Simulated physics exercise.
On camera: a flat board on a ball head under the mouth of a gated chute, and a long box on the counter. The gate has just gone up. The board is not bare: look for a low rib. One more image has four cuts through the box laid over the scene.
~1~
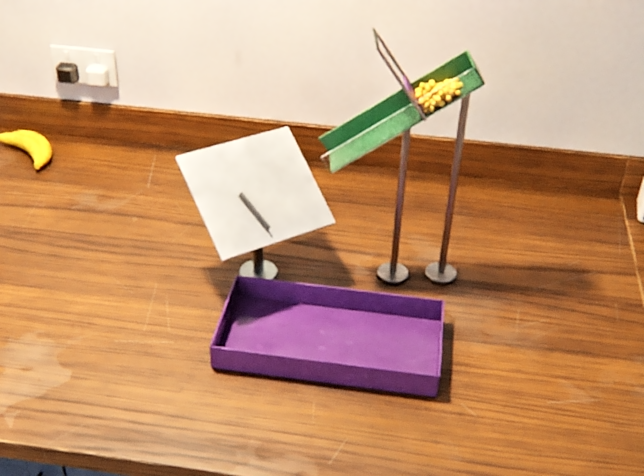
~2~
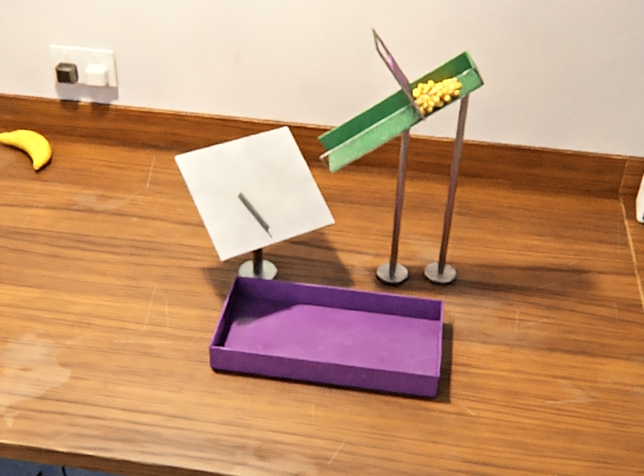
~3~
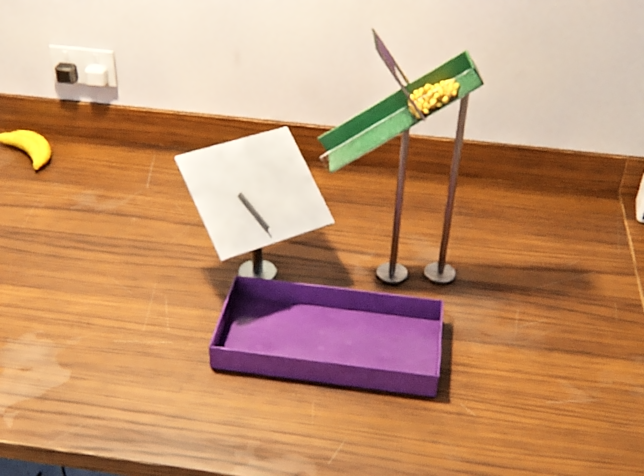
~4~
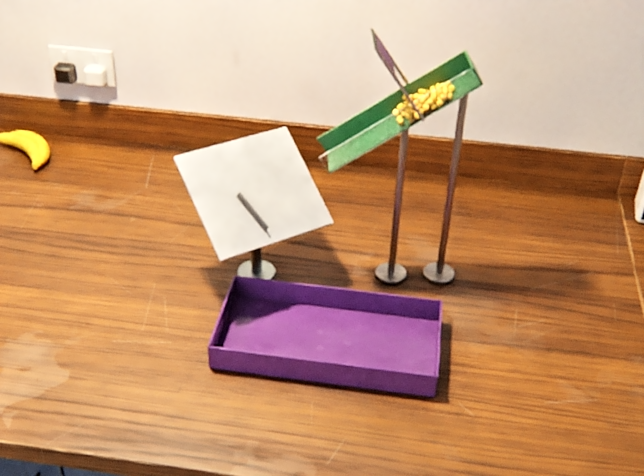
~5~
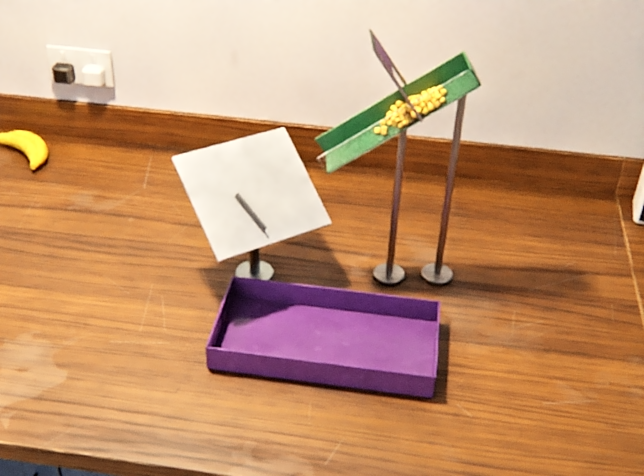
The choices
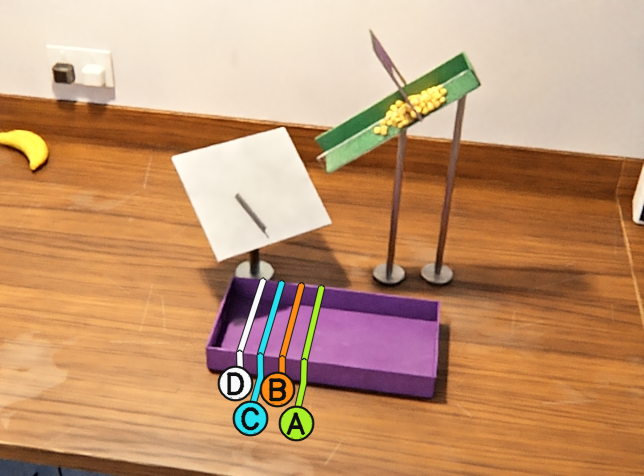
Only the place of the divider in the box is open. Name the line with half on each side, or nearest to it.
The answer is line B.
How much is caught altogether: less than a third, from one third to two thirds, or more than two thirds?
More than two thirds.
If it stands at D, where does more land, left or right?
Right.
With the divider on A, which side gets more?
More lands on the left.
On the marked copy, line A crosses the front rim at (304, 360); line B crosses the front rim at (282, 357); line C crosses the front rim at (260, 354); line D crosses the front rim at (239, 351).
If A is chosen, of what is caught, most on the left of the divider, a small part on the right.
If B is chosen, of what is caught, about half on the left of the divider, about half on the right.
If C is chosen, of what is caught, a small part on the left of the divider, most on the right.
If D is chosen, of what is caught, a stray few on the left of the divider, nearly all on the right.
